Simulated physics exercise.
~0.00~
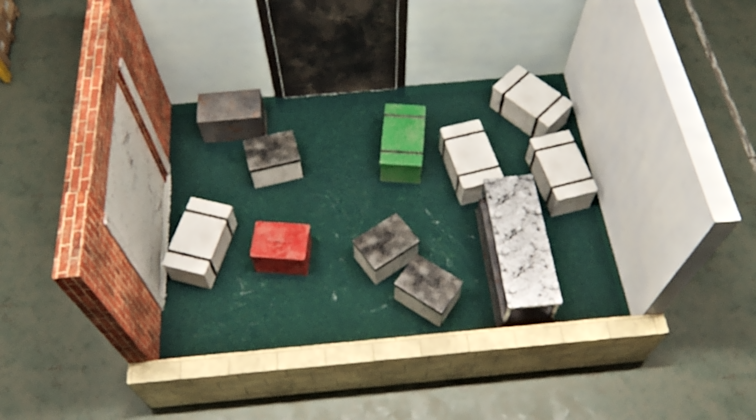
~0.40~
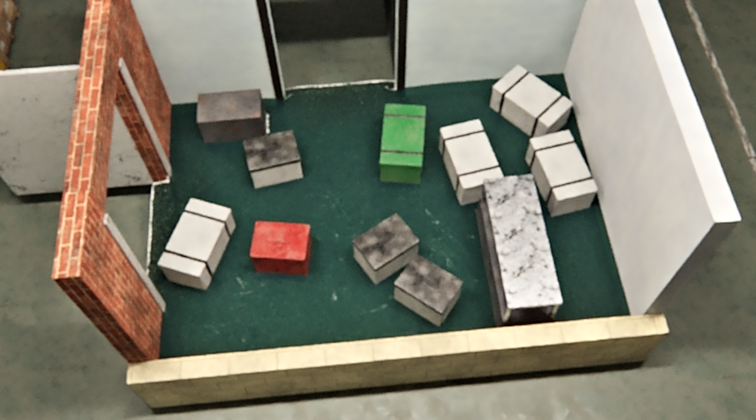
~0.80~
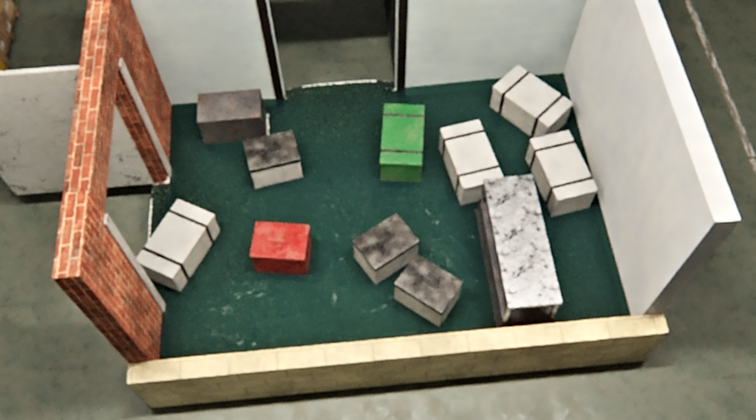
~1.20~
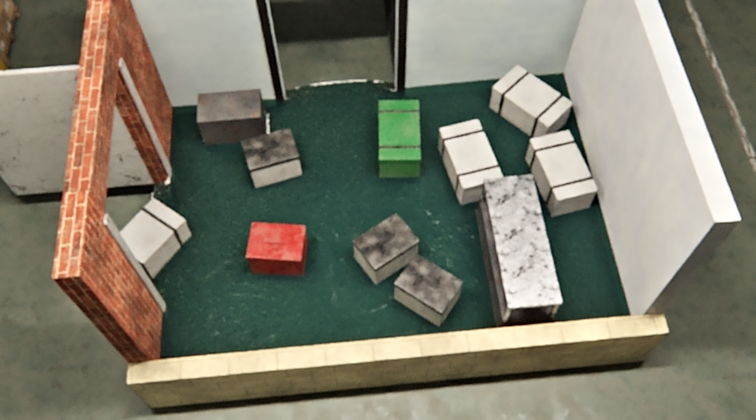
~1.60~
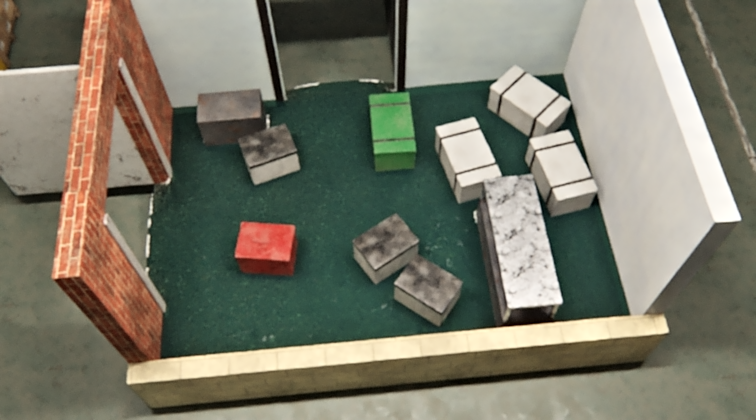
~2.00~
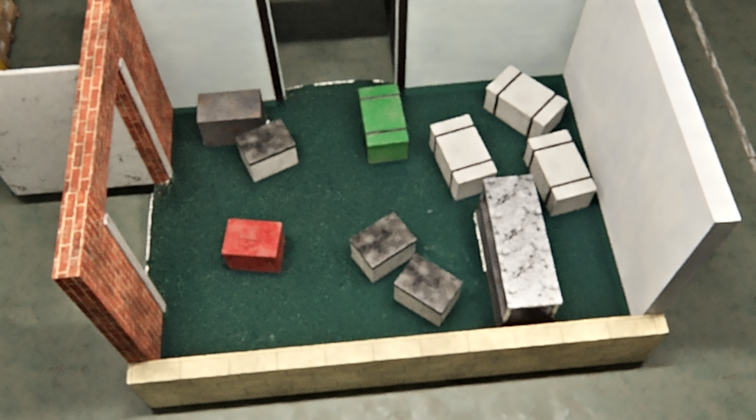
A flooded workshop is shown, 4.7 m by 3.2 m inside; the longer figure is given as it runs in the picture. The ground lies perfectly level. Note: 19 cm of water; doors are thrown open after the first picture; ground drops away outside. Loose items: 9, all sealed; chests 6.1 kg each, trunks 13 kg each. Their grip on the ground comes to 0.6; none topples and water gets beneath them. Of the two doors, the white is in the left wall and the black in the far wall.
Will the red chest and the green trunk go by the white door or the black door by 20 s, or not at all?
As for the red chest, it's white doorway, and for the green trunk, it's black door.
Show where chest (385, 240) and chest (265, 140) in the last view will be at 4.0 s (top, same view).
First one near (327, 219), second near (237, 142).
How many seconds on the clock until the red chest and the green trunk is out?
About 4.5 and 3.5 seconds.
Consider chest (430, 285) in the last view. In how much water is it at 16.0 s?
Depth: Near 4 cm.
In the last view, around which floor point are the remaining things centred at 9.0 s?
I'd say about (299, 245) in the last view.
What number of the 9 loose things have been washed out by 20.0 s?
My tally comes to 7.
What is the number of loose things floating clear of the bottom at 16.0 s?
Tally: 2 of them.
After 4.0 s the red chest is near (165, 216), 1.3 m from its start, afloat; the green trunk has gone out by the black door; 2 of 9 are out; 7 afloat.
After 9.0 s the red chest has gone out by the white door; the green trunk has gone out by the black door; 6 of 9 are out; 3 afloat.
After 16.0 s the red chest has gone out by the white door; the green trunk has gone out by the black door; 7 of 9 are out; 2 afloat.
After 20.0 s the red chest has gone out by the white door; the green trunk has gone out by the black door; 7 of 9 are out; 2 afloat.
